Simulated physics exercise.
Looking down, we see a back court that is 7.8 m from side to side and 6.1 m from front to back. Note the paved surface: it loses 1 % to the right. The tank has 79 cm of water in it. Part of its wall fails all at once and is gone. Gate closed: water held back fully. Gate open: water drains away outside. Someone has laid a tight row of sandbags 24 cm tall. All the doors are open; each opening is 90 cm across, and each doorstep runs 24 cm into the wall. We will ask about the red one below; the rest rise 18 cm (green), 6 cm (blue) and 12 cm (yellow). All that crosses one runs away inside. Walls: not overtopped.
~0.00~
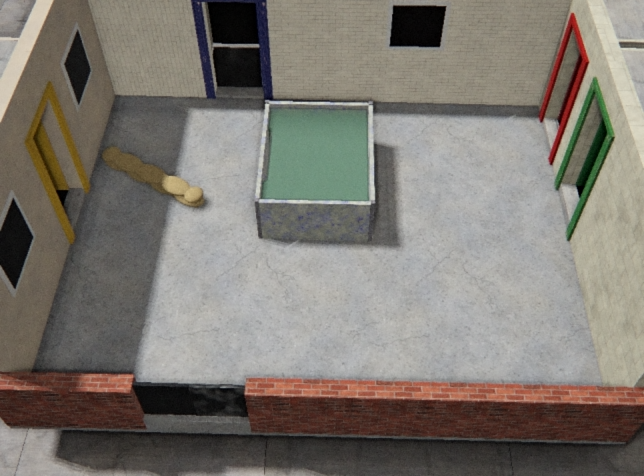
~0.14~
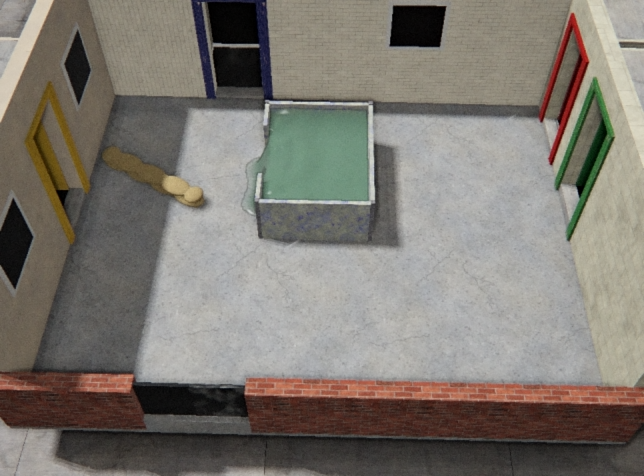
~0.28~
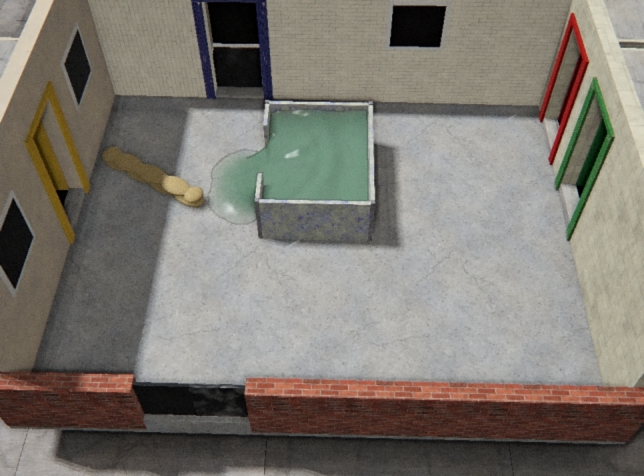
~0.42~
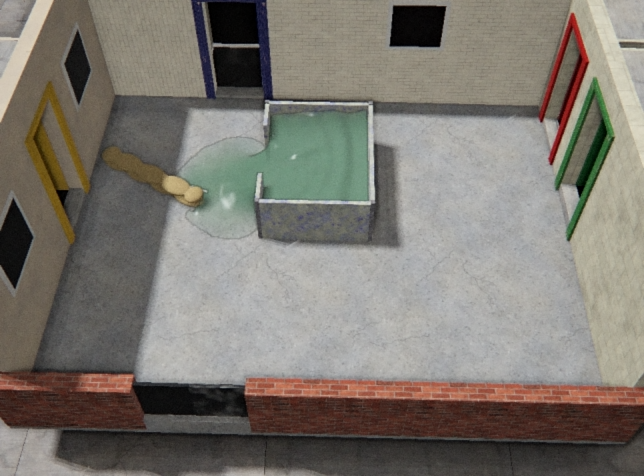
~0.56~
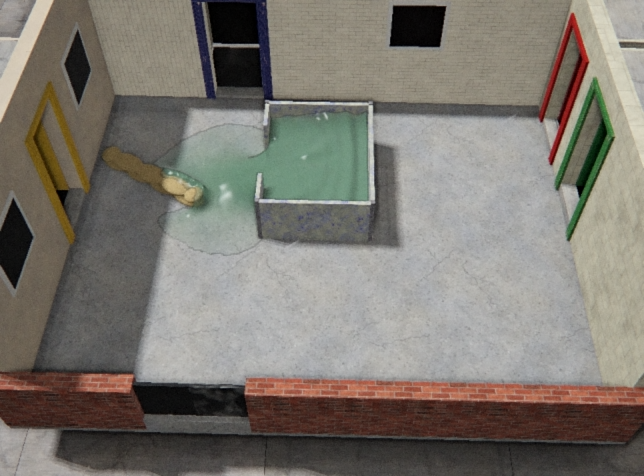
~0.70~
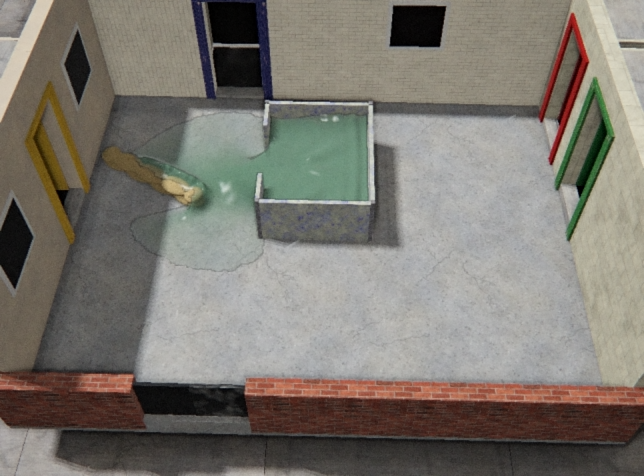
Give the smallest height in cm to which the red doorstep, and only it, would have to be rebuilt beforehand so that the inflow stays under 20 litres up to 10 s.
Roughly 13.5 cm.
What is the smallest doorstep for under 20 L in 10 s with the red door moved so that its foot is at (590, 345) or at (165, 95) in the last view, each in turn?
You'd want roughly 9.0 cm there first, then roughly 28 cm.
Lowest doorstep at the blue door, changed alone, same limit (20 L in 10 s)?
For blue, a step near 11.0 cm.
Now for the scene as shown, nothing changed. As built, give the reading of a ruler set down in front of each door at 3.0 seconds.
Red door 0 cm, green door 0 cm, blue door 7 cm, yellow door 9 cm.
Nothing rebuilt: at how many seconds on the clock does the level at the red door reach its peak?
It peaks at about 5.5 s.
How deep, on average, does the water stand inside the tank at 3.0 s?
Averaged depth comes out at about 30 cm.
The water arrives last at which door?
Last: Green.
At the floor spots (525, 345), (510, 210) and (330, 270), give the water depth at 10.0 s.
Roughly 10, then 4, then 2 cm.
After 1.4 s water covers 25 % of the floor, deepest (40 cm) near (109, 120); it has not reached the red door.
After 3.0 s water covers 35 % of the floor, deepest (32 cm) near (142, 108); it has not reached the red door.
After 10.0 s water covers 95 % of the floor, deepest (12 cm) near (607, 416); 12 cm at the red door, 50 litres in over its 11 cm doorstep.
At the red door as built, the water arrived by 4.5 s and peaked near 17 cm at 5.4 s.
With a doorstep of 11.5 cm, 42 litres would have come in within the 10 s; with 15.5 cm, 6 litres. So under 20 litres takes about 13.5 cm.
